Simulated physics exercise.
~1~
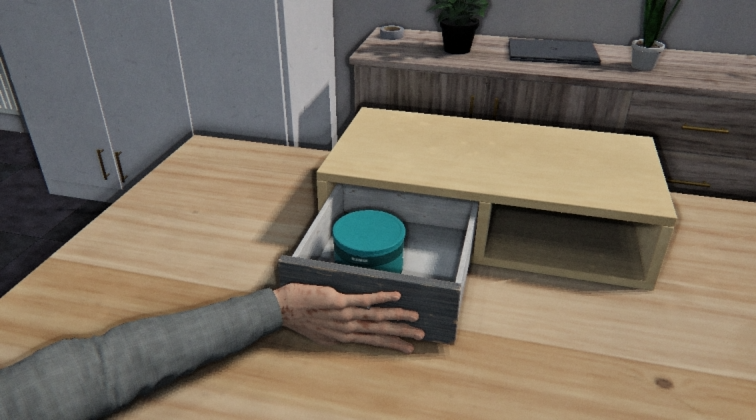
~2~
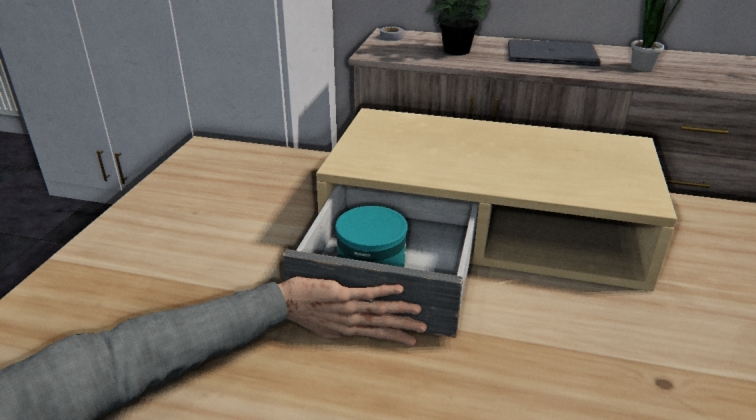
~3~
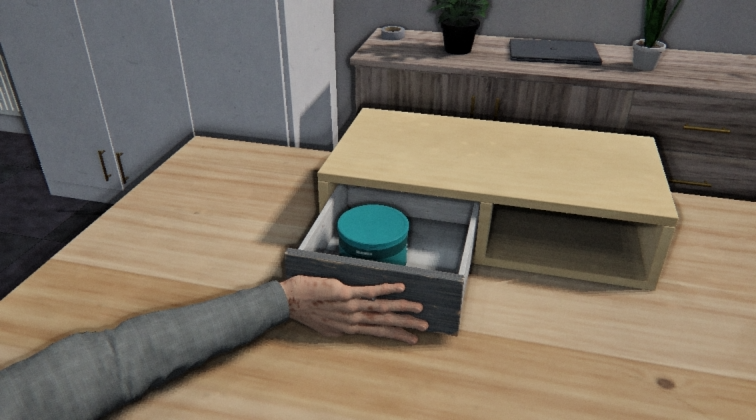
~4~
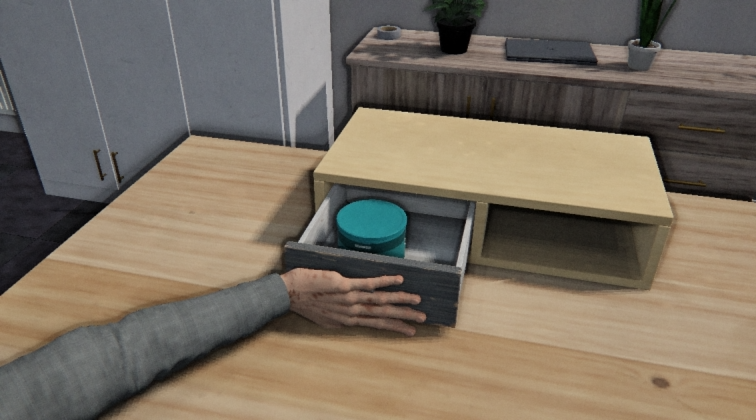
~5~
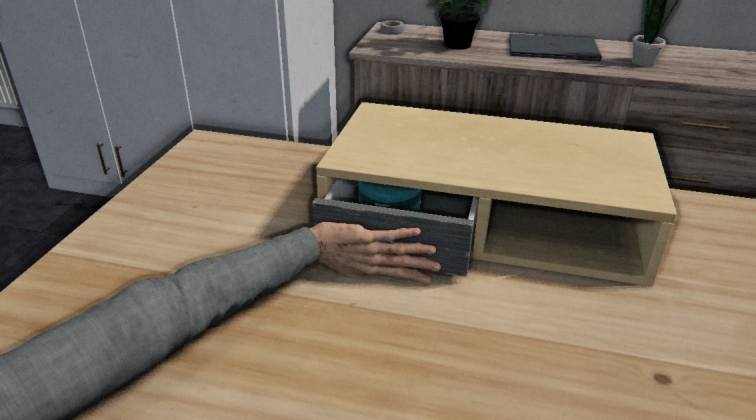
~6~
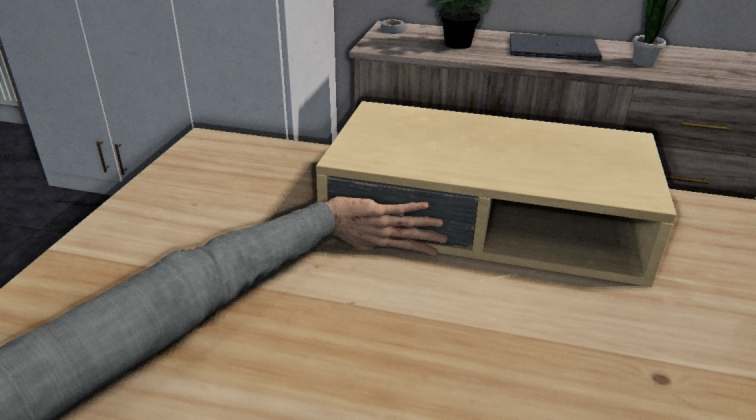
A dark gray drawer holding a turquoise tub sits open in a pale wooden desktop unit, a gray-sleeved arm's hand against its front. The hand pushes it inward, slightly at first and then farther, until the tub disappears from view and the drawer is fully closed.
